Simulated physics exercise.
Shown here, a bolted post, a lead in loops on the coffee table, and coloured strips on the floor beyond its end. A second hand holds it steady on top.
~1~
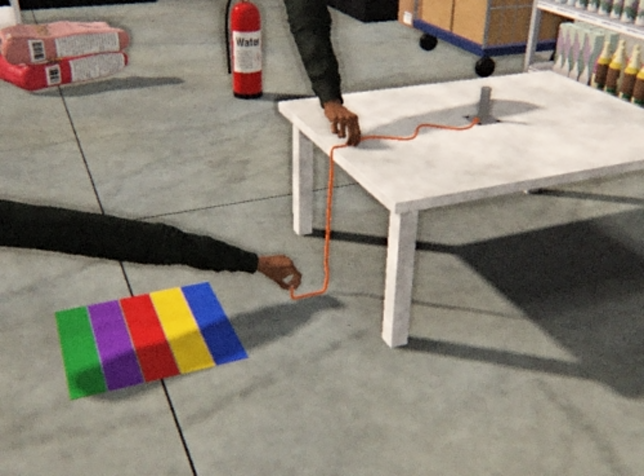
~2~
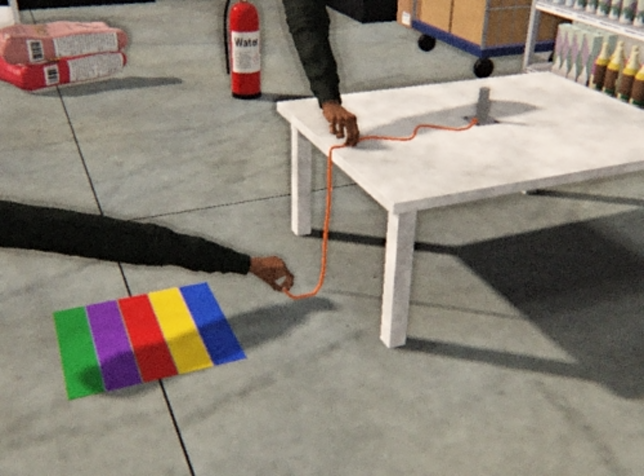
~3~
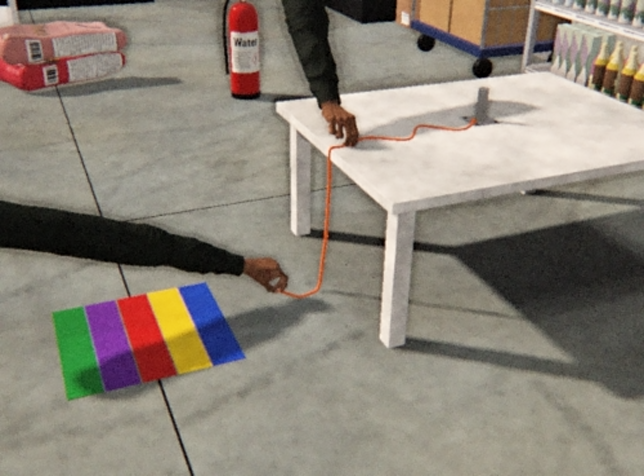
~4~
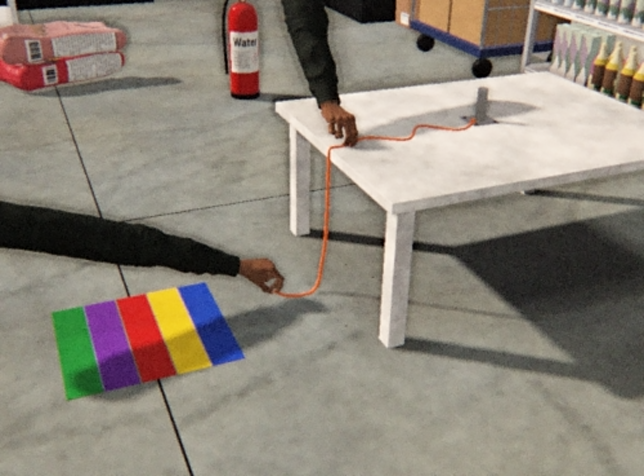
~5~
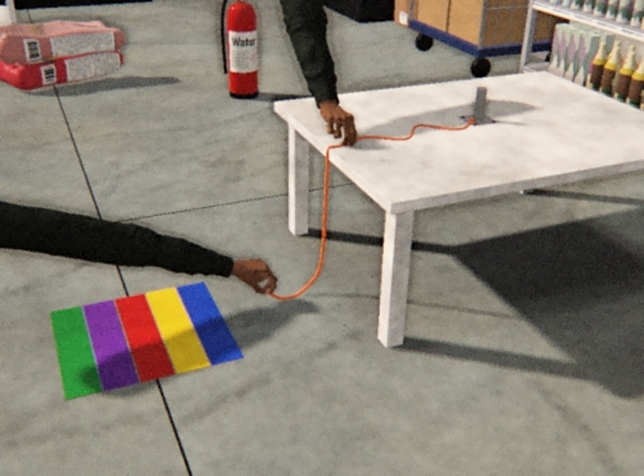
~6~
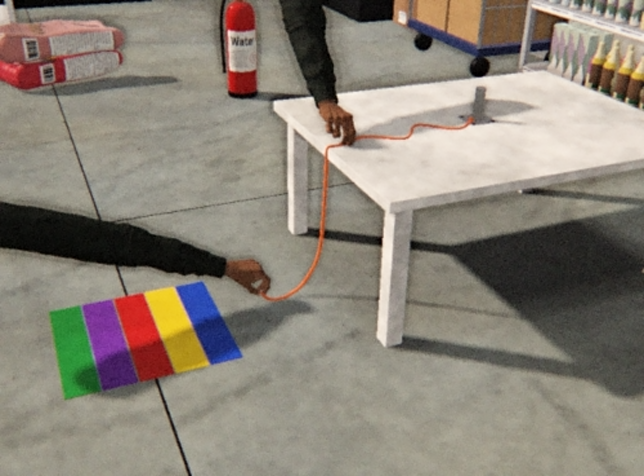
A hand slowly pulls the orange cord's end left while another hand stays on the white table.
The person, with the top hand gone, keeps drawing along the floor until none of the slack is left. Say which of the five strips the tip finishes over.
Red.
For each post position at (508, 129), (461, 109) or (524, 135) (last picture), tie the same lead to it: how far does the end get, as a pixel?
Per try, approx.: (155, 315); (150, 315); (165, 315).
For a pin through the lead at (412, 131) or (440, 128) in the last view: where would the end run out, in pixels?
First try close to (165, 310), second close to (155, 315).
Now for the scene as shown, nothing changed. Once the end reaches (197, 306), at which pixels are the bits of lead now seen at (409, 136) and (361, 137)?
One heads to (380, 136) and the other heads to (334, 145).
Early on, end near (197, 306); over blue.
Midway, end near (160, 313); over yellow.
At the end of the slack, end near (139, 318); over red. It halts on the red strip.
